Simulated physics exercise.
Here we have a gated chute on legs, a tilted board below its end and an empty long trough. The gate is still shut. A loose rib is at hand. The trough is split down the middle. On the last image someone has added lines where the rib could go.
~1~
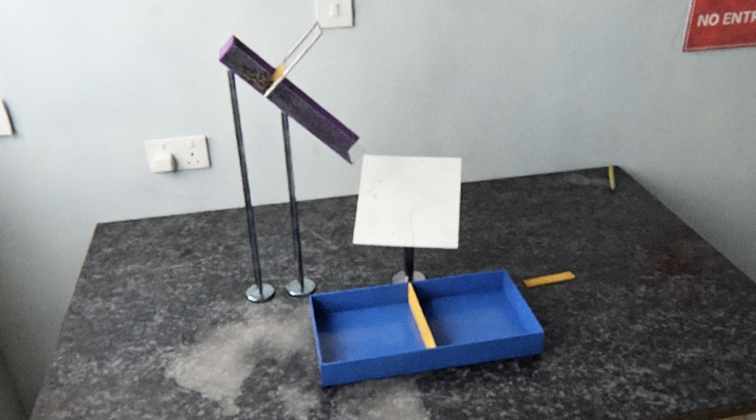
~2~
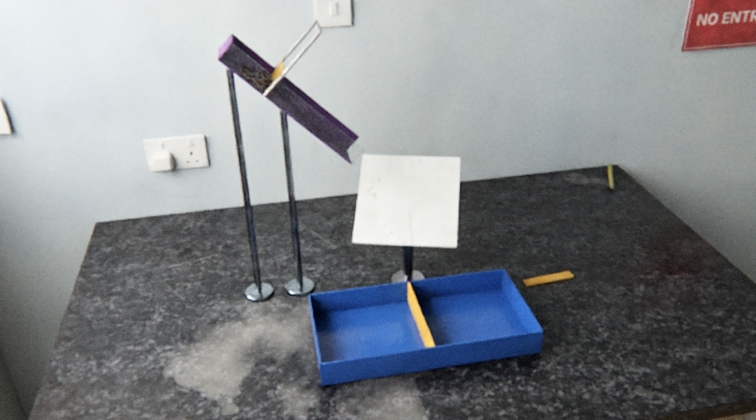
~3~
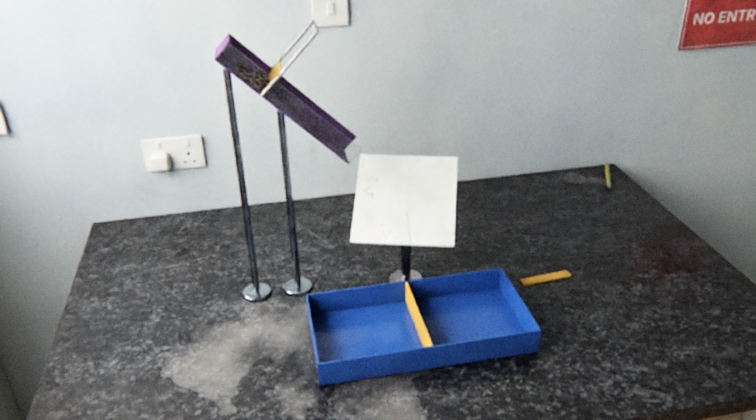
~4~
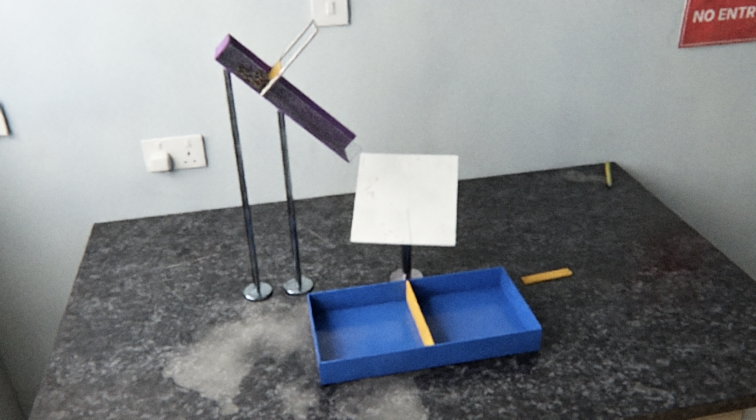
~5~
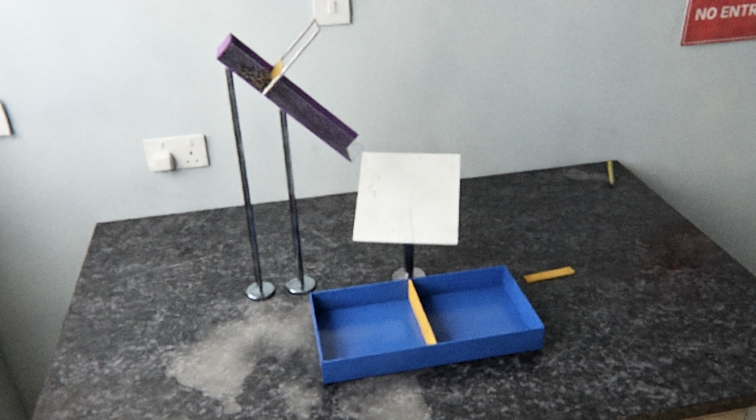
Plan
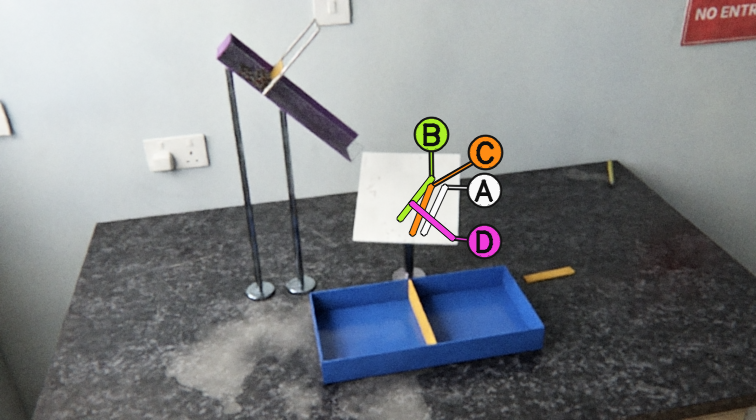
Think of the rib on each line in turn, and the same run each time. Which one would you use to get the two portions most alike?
Line D does it best.
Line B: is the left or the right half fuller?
More lands on the left.
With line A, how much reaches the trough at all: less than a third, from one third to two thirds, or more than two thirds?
Line A gives more than two thirds.
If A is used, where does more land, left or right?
Left.
On the marked copy, line A from (445, 187) to (423, 232); line B from (431, 178) to (400, 218); line C from (430, 186) to (412, 233); line D from (412, 203) to (452, 238).
With A, of what is caught, the bulk in the left half, a small share in the right.
With B, of what is caught, all but a few in the left half, only a few in the right.
With C, of what is caught, all but a few in the left half, a small share in the right.
With D, of what is caught, close to a third in the left half, close to two thirds in the right.
